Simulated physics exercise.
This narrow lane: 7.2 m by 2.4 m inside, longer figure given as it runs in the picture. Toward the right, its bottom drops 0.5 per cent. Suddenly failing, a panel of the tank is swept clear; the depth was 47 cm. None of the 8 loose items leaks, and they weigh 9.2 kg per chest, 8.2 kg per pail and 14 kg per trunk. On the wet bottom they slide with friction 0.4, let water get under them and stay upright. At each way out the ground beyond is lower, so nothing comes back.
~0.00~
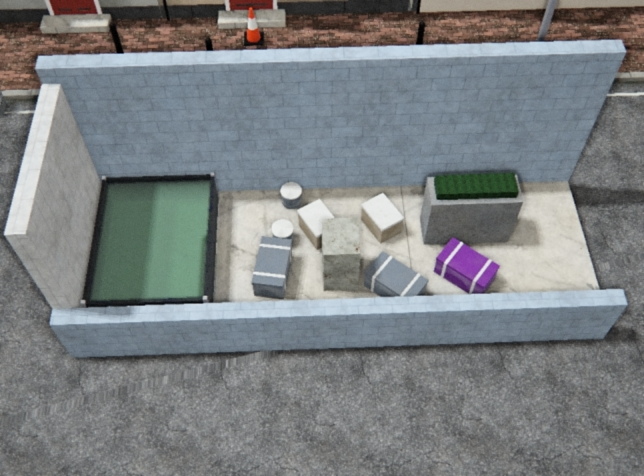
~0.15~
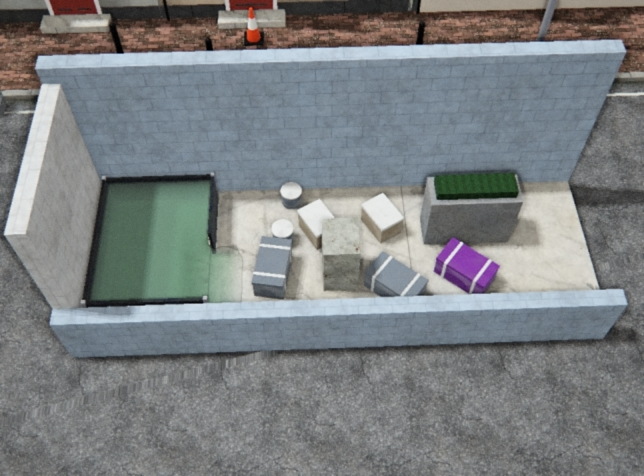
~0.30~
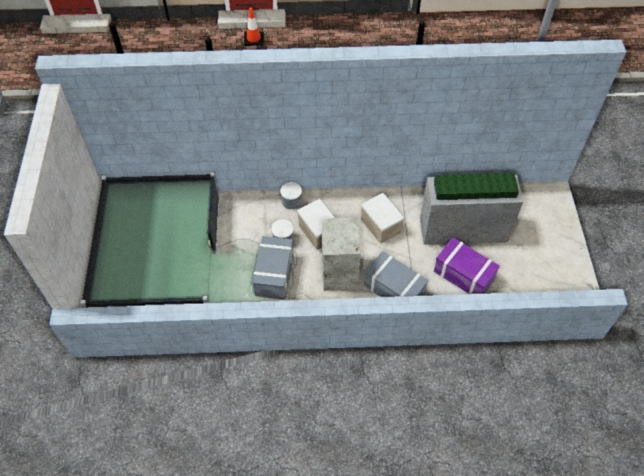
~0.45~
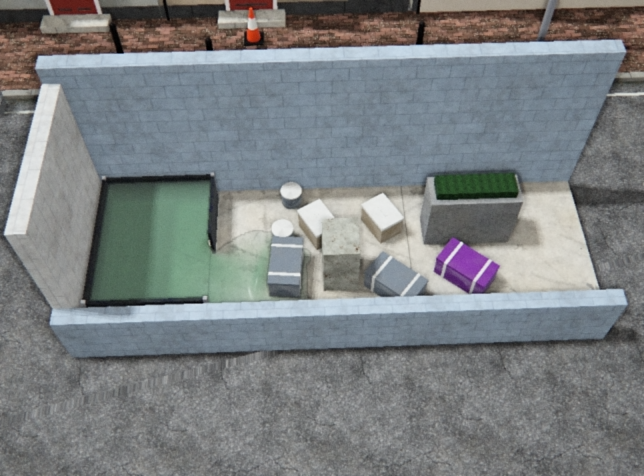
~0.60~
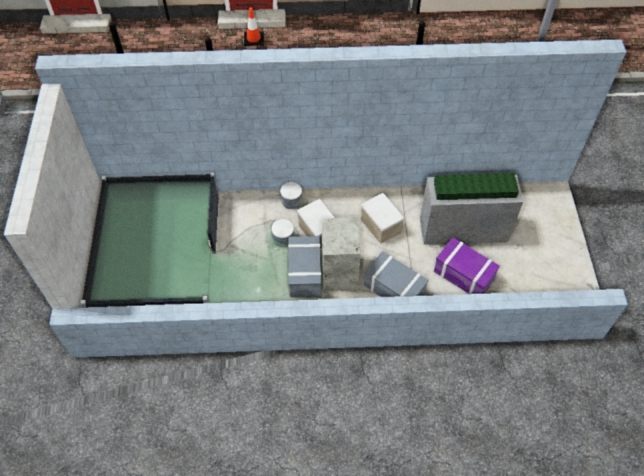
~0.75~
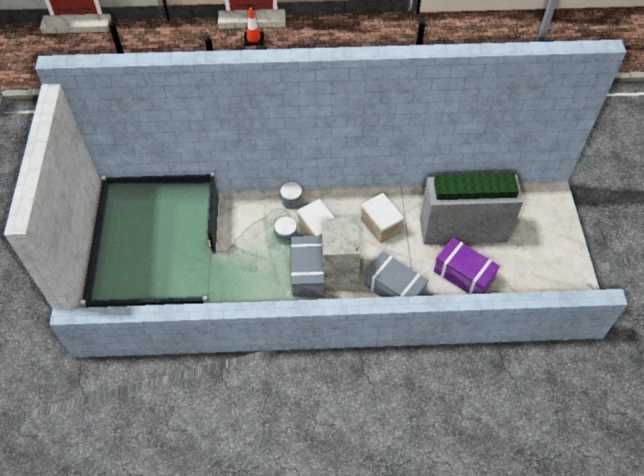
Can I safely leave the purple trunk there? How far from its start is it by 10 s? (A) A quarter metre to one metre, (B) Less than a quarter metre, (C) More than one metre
The answer is C.
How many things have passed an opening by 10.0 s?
The answer is 2 at that time.
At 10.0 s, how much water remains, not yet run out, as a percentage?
Close to 58 in a hundred parts remain.
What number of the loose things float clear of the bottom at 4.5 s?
It comes to 4 of them.
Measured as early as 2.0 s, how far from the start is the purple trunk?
Displacement near 20 cm.
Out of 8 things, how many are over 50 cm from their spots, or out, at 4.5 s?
I count 8 of them.
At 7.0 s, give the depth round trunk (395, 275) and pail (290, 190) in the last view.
Around 8 cm and 7 cm.
After 2.0 s the purple trunk is near (474, 254), 0.2 m from its start, aground; 0 of 8 are out; 2 afloat.
After 4.5 s the purple trunk has gone out; 1 of 8 are out; 4 afloat.
After 7.0 s the purple trunk has gone out; 2 of 8 are out; 3 afloat.
After 10.0 s the purple trunk has gone out; 2 of 8 are out; 3 afloat.
